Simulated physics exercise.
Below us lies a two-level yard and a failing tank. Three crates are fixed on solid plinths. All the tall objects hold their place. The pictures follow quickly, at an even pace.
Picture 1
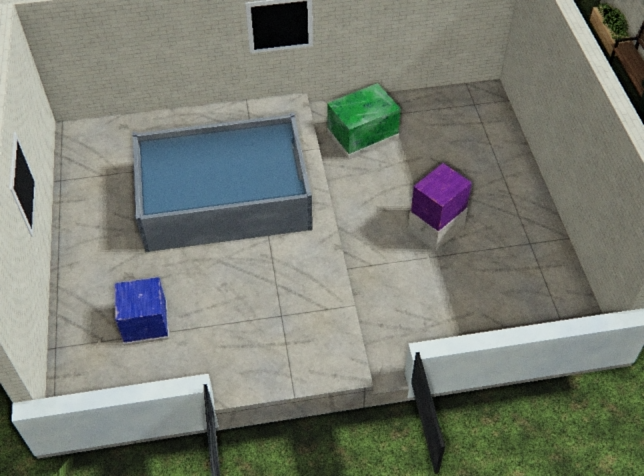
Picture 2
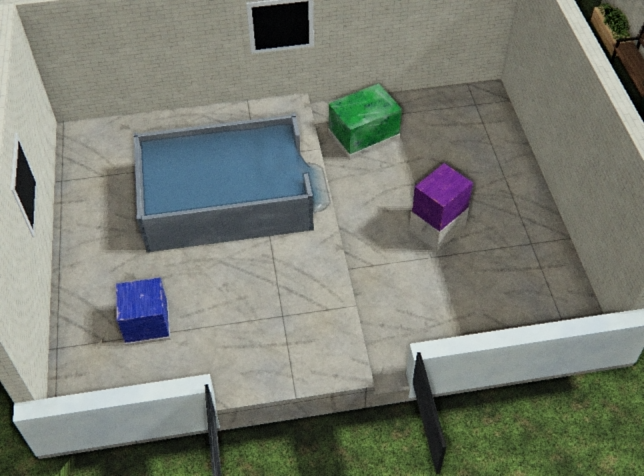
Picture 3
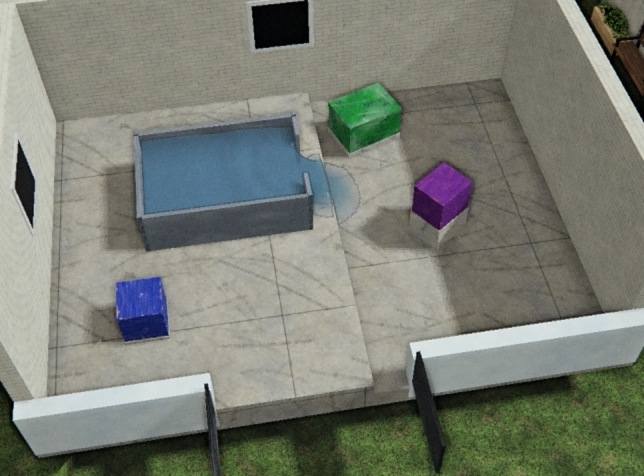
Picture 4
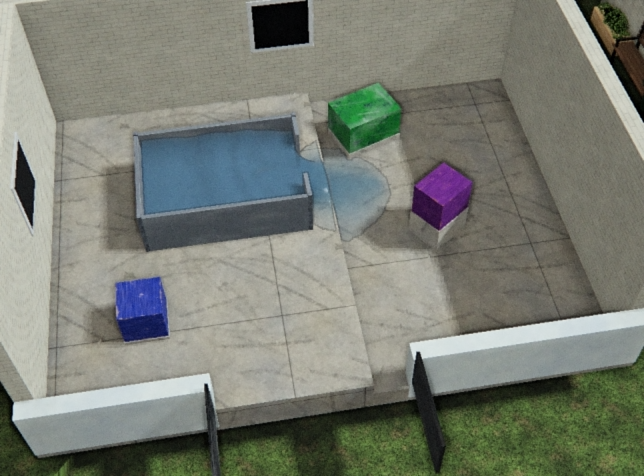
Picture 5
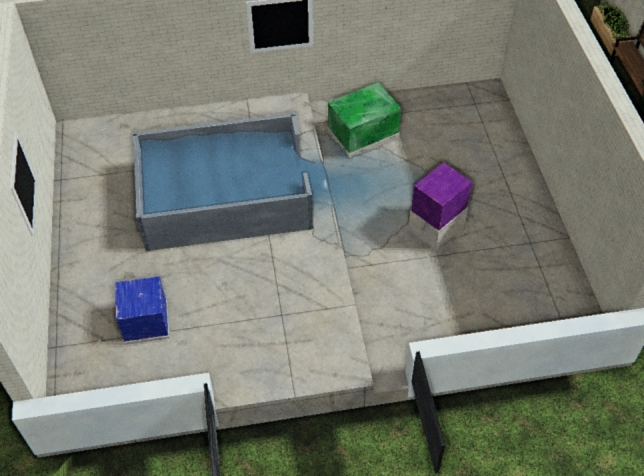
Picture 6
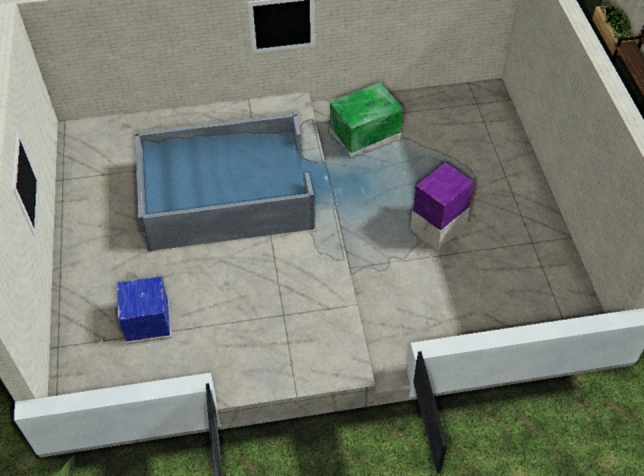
A large grey tank of blue water stands on the raised left level of a pale, walled two-level yard, seen from high above. A blue block sits in front of it at lower left, while a green block and a purple block, each on a pale base, stand to the right. Water pours from a gap in the tank's right side and fans rightward across the lower paving, reaching around the purple block.
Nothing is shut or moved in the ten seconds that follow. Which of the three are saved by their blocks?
The purple crate escapes dry; the green crate is wetted; the blue crate escapes dry.
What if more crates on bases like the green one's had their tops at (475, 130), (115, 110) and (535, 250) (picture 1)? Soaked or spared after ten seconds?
In turn: Gets wet, is safe, gets wet.
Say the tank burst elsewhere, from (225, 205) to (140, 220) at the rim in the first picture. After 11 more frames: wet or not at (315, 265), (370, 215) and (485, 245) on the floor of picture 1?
In turn: Not flooded, free of water, dry.
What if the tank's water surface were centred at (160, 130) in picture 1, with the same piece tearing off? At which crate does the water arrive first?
First comes the green one.
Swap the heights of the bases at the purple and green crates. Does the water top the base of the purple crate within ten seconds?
Purple crate ends up wet.
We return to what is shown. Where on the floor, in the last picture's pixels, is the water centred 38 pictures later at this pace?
Close to (378, 204).
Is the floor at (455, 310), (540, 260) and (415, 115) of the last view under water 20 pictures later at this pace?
One after the other: Covered, covered, under water.
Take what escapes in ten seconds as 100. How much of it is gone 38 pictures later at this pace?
Some 10 per cent.
A moment on, water covers 25 % of the floor; the purple crate water round its plinth, the green crate water round its plinth, the blue crate not reached.
Next, water covers 35 % of the floor; the purple crate water round its plinth, the green crate water round its plinth, the blue crate not reached.
Then, water covers 45 % of the floor; the purple crate water round its plinth, the green crate water round its plinth, the blue crate not reached.
Later, water covers 50 % of the floor; the purple crate water round its plinth, the green crate water round its plinth, the blue crate not reached.
In the end, water covers 50 % of the floor; the purple crate stayed above the water, the green crate was topped, the blue crate stayed above the water.
